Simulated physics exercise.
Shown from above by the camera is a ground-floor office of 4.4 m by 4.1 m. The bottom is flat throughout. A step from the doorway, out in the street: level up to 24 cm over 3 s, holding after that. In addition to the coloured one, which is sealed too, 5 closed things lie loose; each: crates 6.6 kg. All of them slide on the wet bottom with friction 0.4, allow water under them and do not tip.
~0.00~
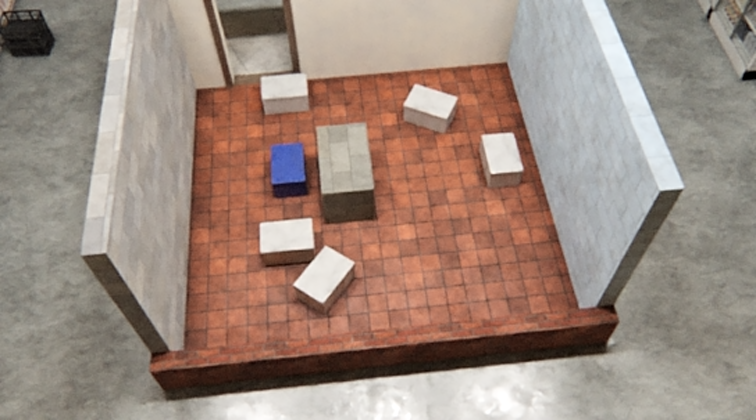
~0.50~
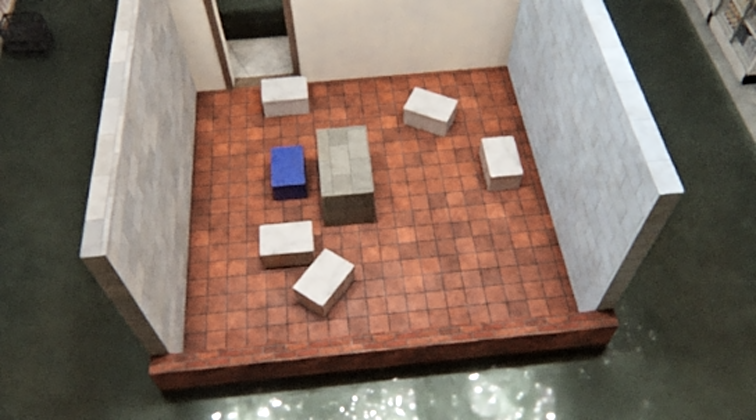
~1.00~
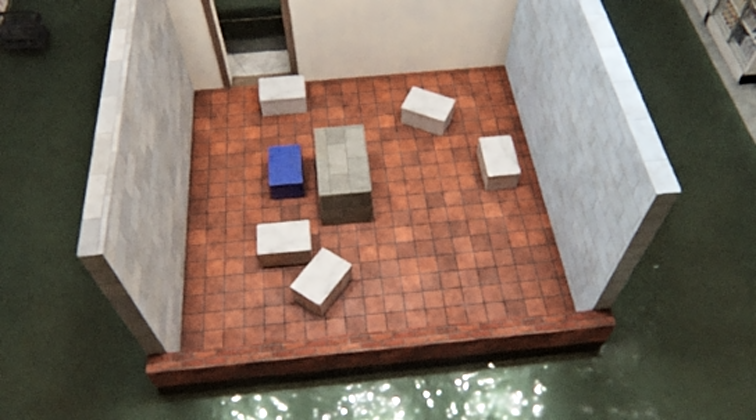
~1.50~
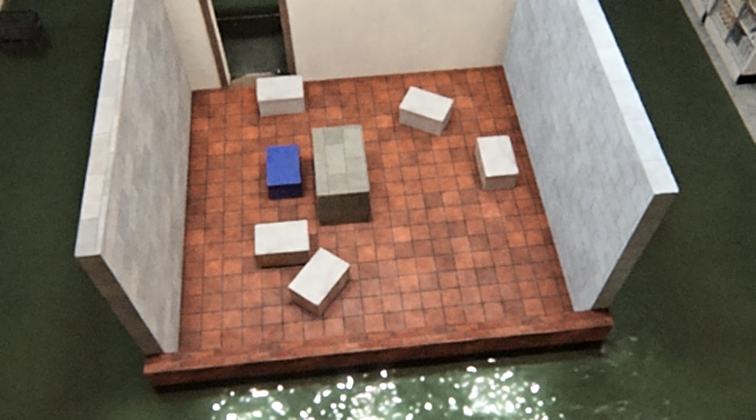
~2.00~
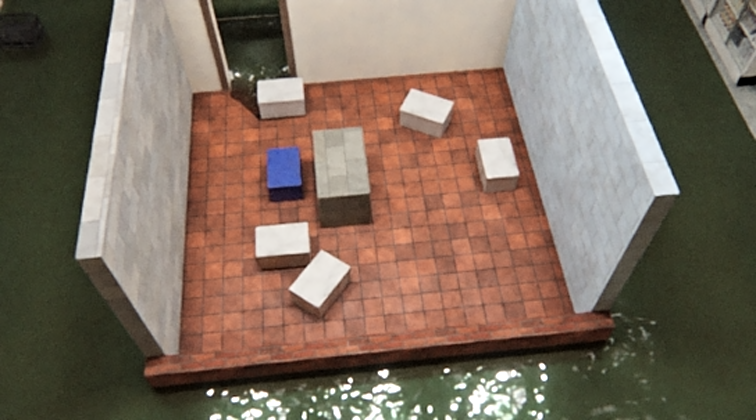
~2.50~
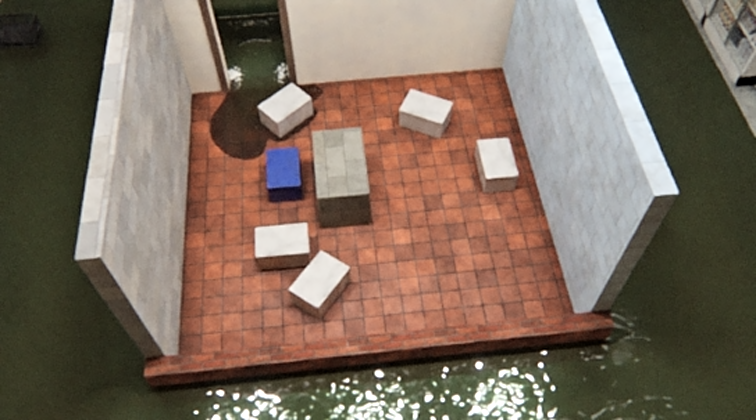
We see a tiled room from above, with a blue crate and several pale boxes, as dark water surrounds it, then enters through the back doorway and spreads slightly, turning the nearest pale box while the others stay put.
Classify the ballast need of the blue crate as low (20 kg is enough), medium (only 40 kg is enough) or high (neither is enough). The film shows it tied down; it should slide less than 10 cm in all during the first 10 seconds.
Medium.
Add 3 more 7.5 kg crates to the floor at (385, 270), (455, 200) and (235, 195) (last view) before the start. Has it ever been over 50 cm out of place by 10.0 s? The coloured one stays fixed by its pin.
Above the mark, below the mark, above the mark.
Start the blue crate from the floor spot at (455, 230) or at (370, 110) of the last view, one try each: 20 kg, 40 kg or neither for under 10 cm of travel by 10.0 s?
The light mass does it, then the light mass does it.
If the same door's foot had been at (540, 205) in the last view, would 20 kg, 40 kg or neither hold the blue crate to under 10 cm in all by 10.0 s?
The small mass already works.
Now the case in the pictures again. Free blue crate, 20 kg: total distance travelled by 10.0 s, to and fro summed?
Path length near 200 cm.
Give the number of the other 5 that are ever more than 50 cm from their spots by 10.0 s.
I make that 5.
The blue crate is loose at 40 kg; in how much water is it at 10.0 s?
Close to 7 cm deep.
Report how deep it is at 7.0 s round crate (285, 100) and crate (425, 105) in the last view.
I'd estimate 4 cm for the first and 3 cm for the second.
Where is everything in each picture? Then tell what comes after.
The first frame shows the blue crate at (288, 163), on the bottom; water covers 0.0 m2; 0 of 6 have shifted.
The second frame shows the blue crate at (288, 165) rests on the ground; water covers 0.0 m2; 0 of 6 have shifted.
The third frame shows the blue crate at (285, 164), on the bottom; 0.0 m2 under water; 0 of 6 have shifted.
The fourth frame shows the blue crate at (283, 165) rests on the ground; 0.0 m2 under water; 0 of 6 have shifted.
The fifth frame shows the blue crate at (284, 167) rests on the ground; water covers 0.2 m2; 0 of 6 have shifted.
The sixth frame shows the blue crate at (283, 167), on the bottom; water covers 1.1 m2; 1 of 6 have shifted.
After 3.5 s the blue crate would be 1 cm from its start with 20 kg and 0 cm from its start with 40 kg; 4 cm of water round it then.
After 4.5 s the blue crate would be 28 cm from its start with 20 kg and 0 cm from its start with 40 kg; 5 cm of water round it then.
After 7.0 s the blue crate would be 92 cm from its start with 20 kg and 0 cm from its start with 40 kg; 6 cm of water round it then.
After 10.0 s the blue crate would be 166 cm from its start with 20 kg and 0 cm from its start with 40 kg; 7 cm of water round it then.
